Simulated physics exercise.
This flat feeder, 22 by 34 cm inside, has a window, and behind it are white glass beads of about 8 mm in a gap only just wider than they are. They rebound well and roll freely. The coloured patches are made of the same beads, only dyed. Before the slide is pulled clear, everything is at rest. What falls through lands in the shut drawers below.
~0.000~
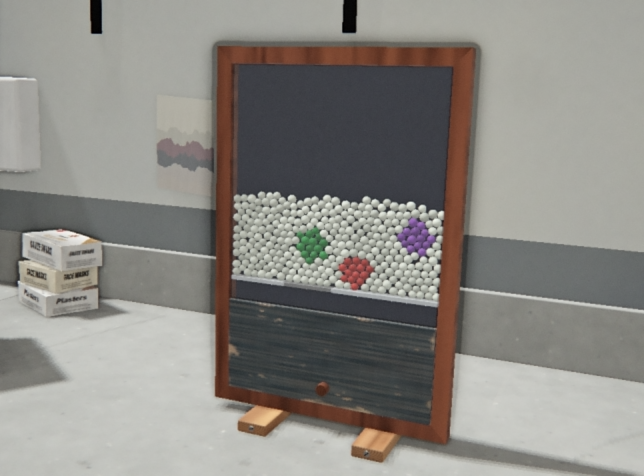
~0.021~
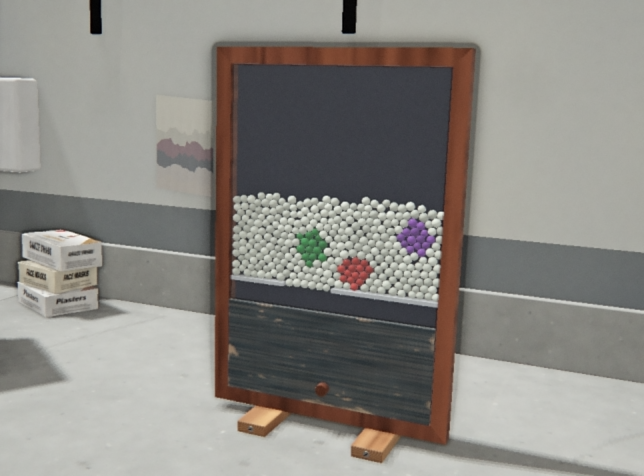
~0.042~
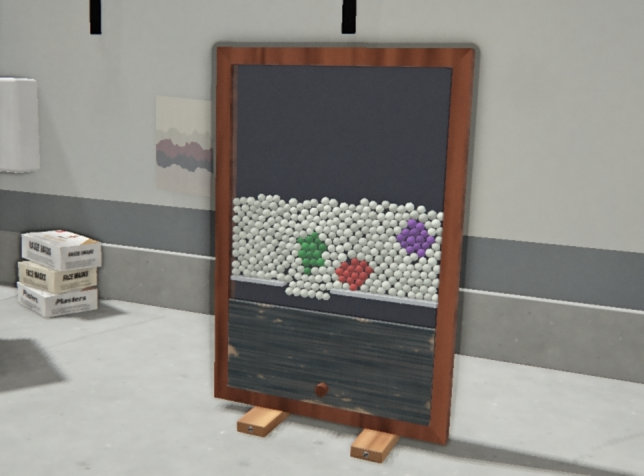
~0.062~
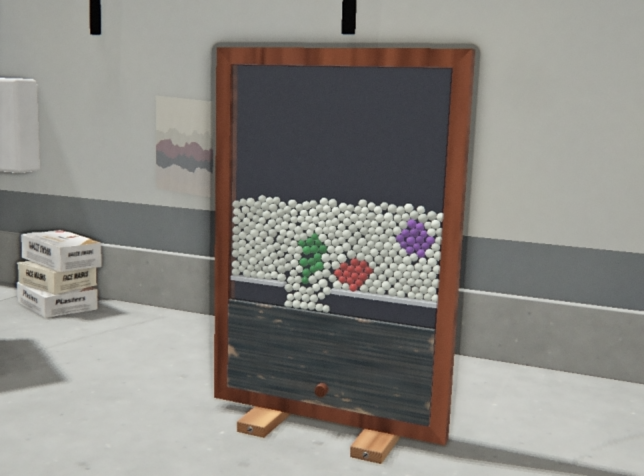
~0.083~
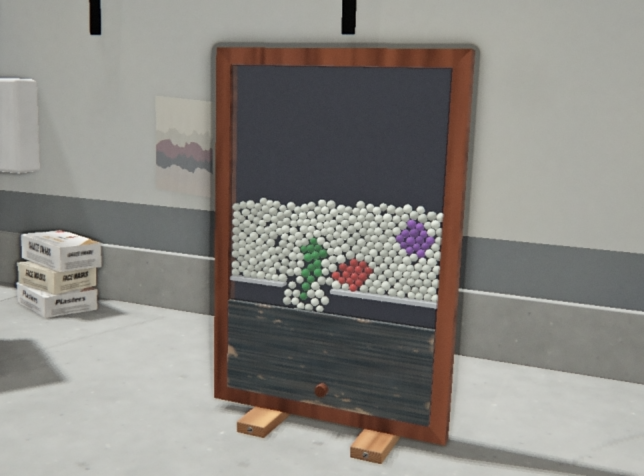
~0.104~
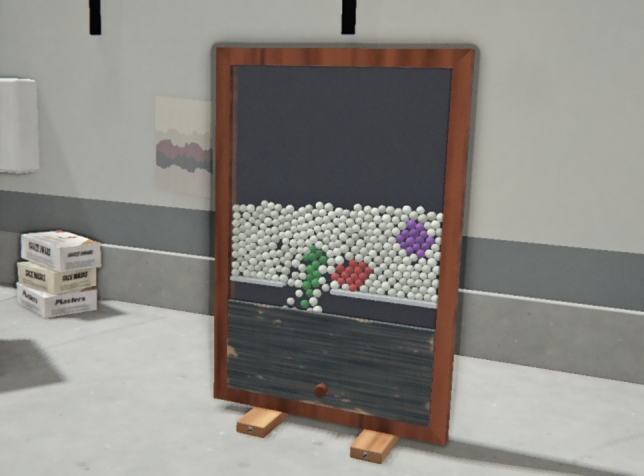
A framed window shows white beads sinking through a gap, the green patch stretching downward.
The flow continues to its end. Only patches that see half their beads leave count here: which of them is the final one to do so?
Last to half empty: Purple.
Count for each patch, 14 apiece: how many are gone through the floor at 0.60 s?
Purple: 0; green: 14; red: 8.
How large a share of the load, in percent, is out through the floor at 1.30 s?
Something like 80 in a hundred.
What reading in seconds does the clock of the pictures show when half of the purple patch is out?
Around 1.6 seconds.
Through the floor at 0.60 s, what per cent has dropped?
60 per cent, approximately.
By 0.25 s, 25 % are out; out of 14, purple 0, green 14, red 0.
By 0.60 s, 60 % are out; out of 14, purple 0, green 14, red 9.
By 1.30 s, 80 % are out; out of 14, purple 5, green 14, red 14.
At rest by 3.1 s, 85 % are out; out of 14, purple 12, green 14, red 14; half out at purple 1.51 s, green 0.17 s, red 0.57 s.
